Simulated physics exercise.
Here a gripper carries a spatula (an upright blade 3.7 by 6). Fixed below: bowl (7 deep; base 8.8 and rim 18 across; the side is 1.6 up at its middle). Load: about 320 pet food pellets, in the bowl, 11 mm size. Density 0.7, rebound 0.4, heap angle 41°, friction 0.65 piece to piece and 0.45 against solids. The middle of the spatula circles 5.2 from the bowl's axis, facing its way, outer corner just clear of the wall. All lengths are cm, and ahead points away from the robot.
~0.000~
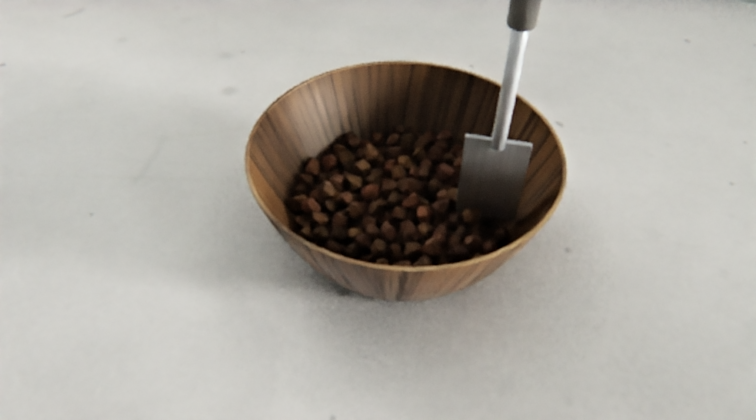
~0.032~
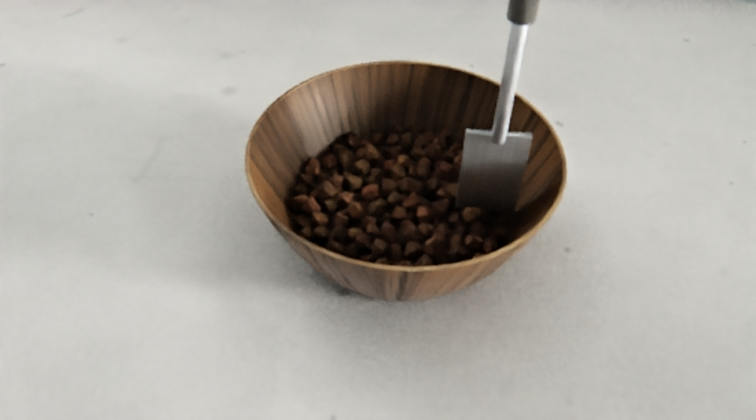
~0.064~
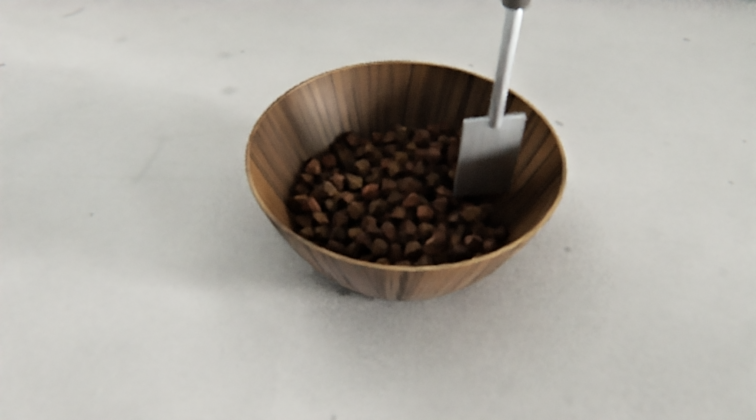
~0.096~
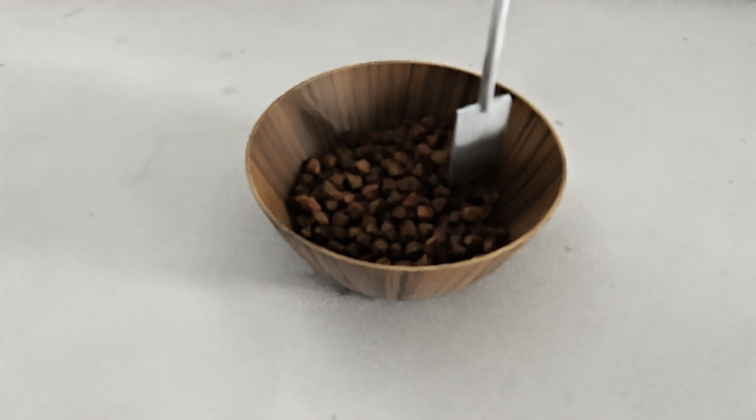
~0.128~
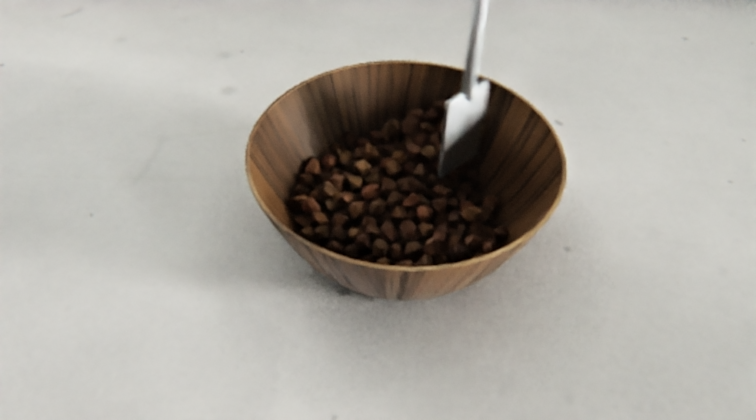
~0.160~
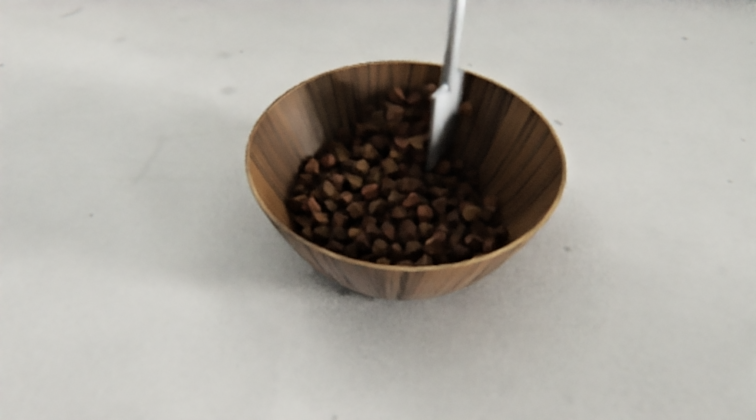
In a wooden bowl, a spatula sweeps brown pellets from the right toward the back.
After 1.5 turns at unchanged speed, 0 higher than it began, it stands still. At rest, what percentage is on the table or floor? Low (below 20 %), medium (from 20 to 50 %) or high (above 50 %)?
On the table or floor the share is low, below 20 %.
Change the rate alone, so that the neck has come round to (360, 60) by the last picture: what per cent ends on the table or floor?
About 25 per cent.
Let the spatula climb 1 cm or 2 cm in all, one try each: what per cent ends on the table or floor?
About 5 and 0 per cent.
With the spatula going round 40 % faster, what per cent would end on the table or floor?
It would be near 15 per cent.
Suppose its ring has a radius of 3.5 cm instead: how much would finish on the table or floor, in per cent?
It would be near 5 per cent.
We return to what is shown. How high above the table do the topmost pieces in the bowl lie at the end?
Roughly 7.0 cm.
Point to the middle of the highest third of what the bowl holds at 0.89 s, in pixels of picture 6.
Near (401, 123).
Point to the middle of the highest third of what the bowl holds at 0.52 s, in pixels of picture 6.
Around (407, 252).
After 0.52 s, 254° round, highest piece 8 above the table; 317 in the bowl, 1 on the table or floor, 3 in flight or on the tool.
After 0.89 s, 78° round, highest piece 8 above the table; 296 in the bowl, 20 on the table or floor, 5 in flight or on the tool.
After 1.27 s, 180° round, highest piece 7 above the table; 293 in the bowl, 28 on the table or floor.
After 1.97 s, 180° round, highest piece 7 above the table; 293 in the bowl, 28 on the table or floor.
In the end, 293 in the bowl, 28 on the table or floor. That is 9 % on the table or floor.
